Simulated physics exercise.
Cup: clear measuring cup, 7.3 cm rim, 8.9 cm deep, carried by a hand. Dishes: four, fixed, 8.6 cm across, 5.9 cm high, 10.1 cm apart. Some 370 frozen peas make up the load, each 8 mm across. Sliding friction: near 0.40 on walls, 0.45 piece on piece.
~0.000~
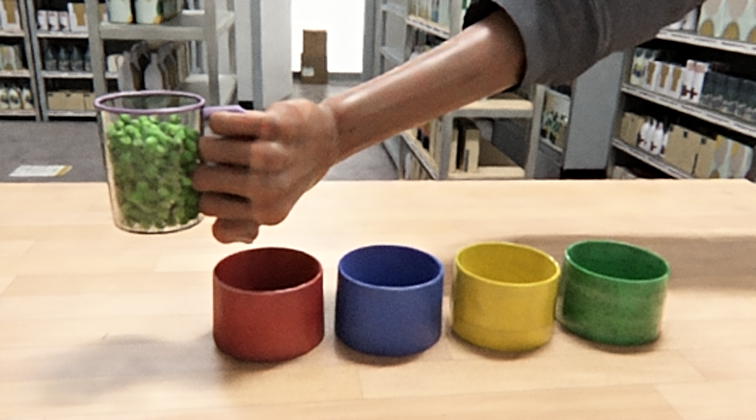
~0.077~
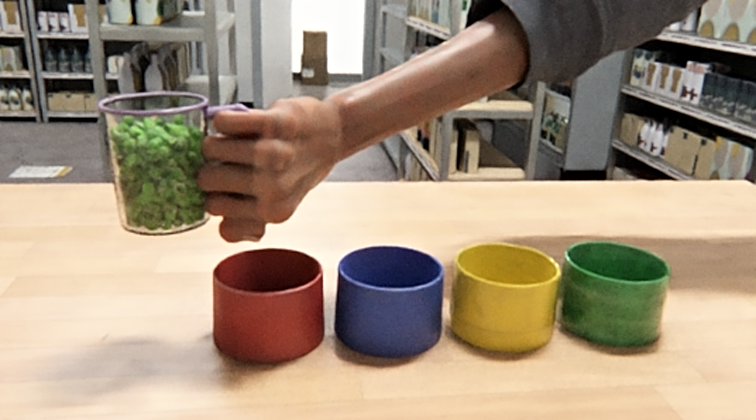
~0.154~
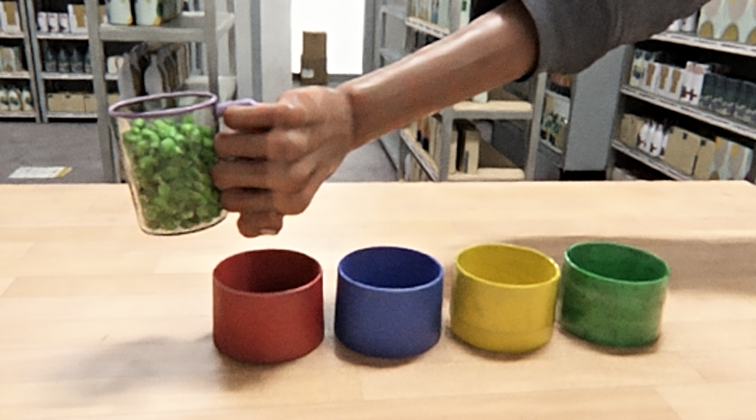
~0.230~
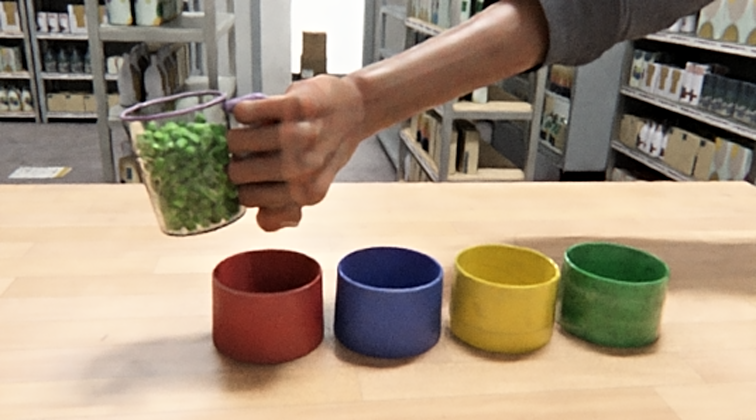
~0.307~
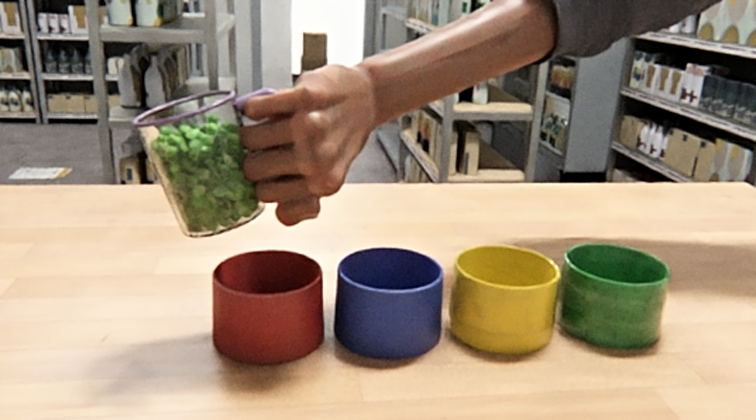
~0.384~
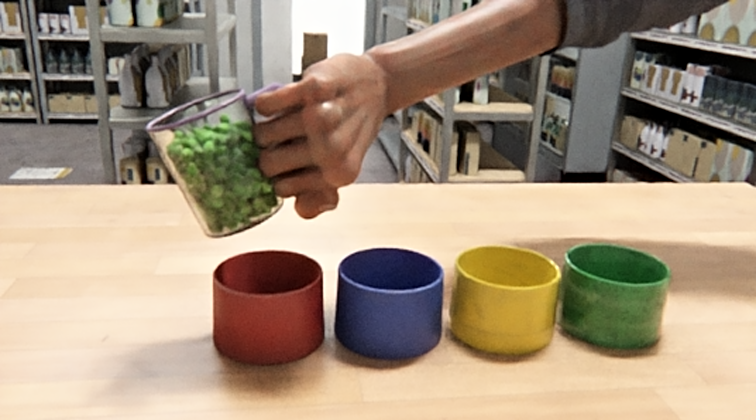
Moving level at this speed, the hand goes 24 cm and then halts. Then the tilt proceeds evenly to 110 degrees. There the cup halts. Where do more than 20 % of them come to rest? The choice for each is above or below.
In the end red: The share is going to stay within a fifth. Blue: The share is going to pass a fifth. Green: The share is going to stay within a fifth. Yellow: The share is going to stay within a fifth. Counter: The share is going to stay within a fifth.
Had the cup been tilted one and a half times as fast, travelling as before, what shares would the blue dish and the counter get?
Shares: Blue at 30; counter at 20.
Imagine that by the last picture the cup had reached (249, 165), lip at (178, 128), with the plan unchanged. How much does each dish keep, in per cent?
Red 0; blue 100; green 0; yellow 0.
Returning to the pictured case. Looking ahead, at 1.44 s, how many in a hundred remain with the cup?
Roughly 95 %.
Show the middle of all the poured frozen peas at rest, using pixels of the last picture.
Approximately (385, 300) in the last picture.
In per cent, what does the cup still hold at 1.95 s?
My guess is near 35 per cent.
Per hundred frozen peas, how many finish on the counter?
Estimate: Near 0 per cent.
After 1.02 s, tilt 63 degrees; cup holds 100 %.
Then, at 1.44 s, tilt 91 degrees; cup holds 95 %.
Then, at 1.95 s, tilt 110 degrees; cup holds 35 %, blue 60 %.
At rest (3.0 s), red 0 %, blue 100 %, green 0 %, yellow 0 %, counter 0 %.
